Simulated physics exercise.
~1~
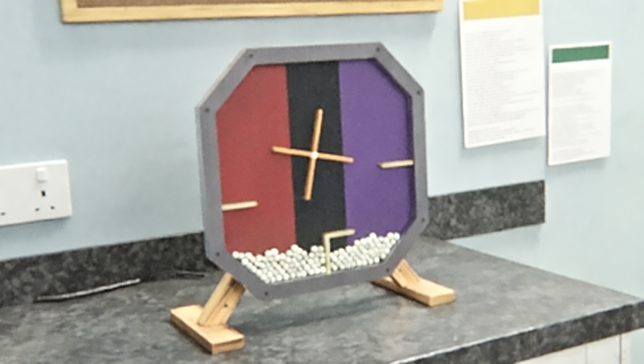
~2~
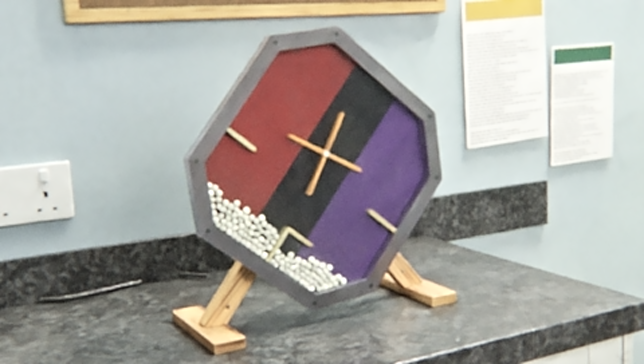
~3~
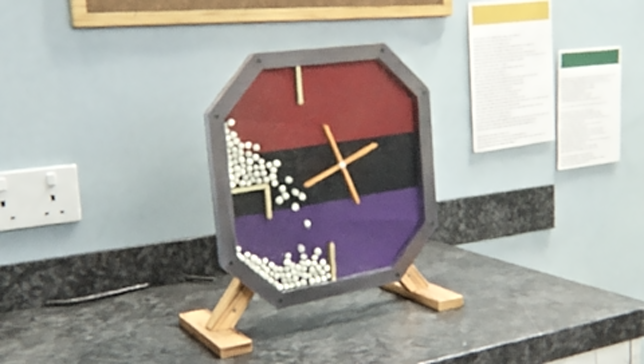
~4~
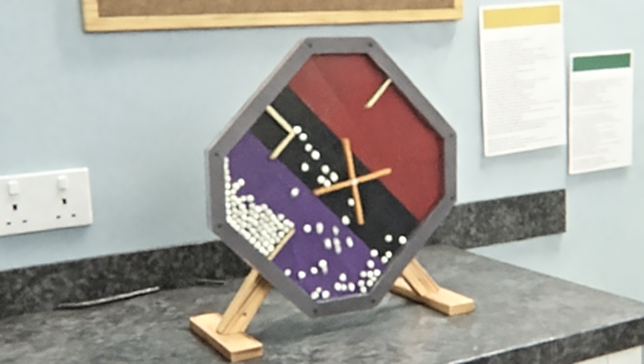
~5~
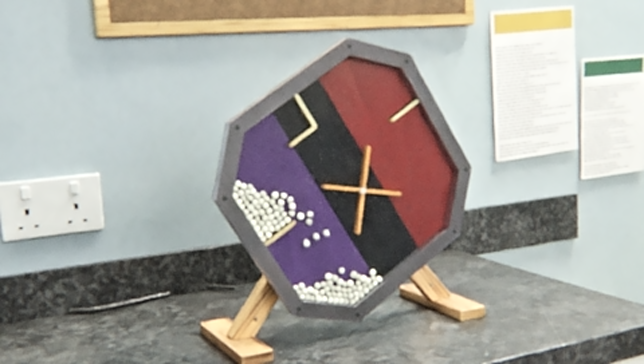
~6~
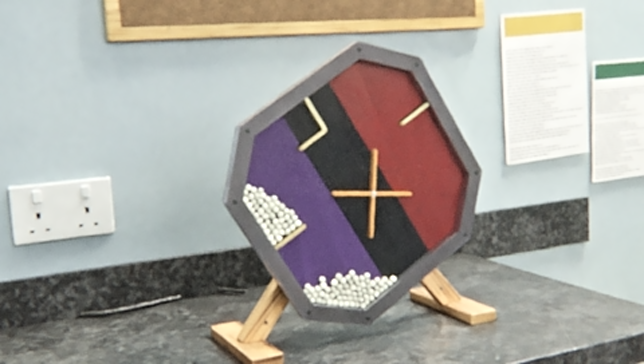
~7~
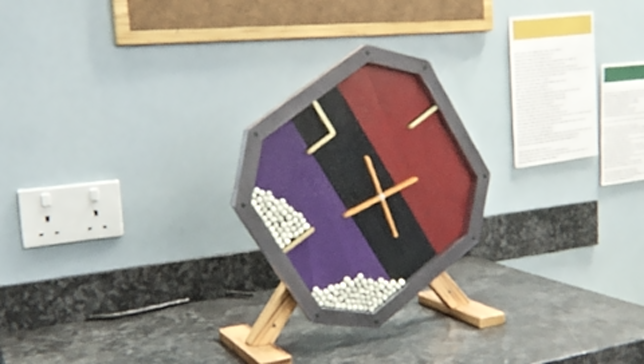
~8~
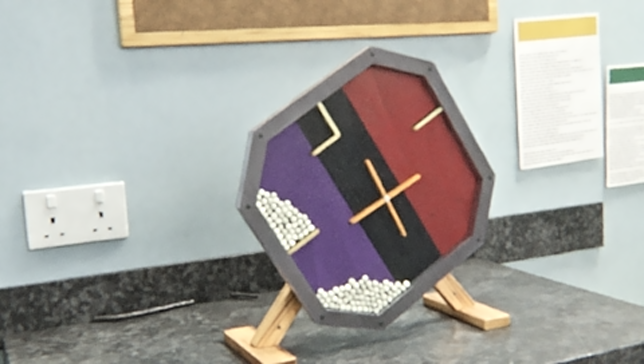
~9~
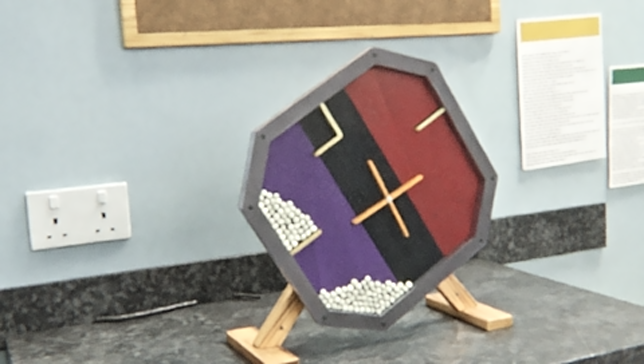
An upright octagonal case with a grey rim stands on wooden feet on a dark speckled counter, seen from the front and slightly to one side, against a pale blue wall with a socket and pinned sheets. Behind its window are red, black and purple strips, small wooden ledges, a wooden cross and many white balls along the bottom. The case turns clockwise, carrying the balls up the left side until they spill off a ledge and scatter downward. It stops well past a quarter turn, while the cross swings a little longer. Finally everything rests, with the balls in two heaps on purple, at left and bottom.
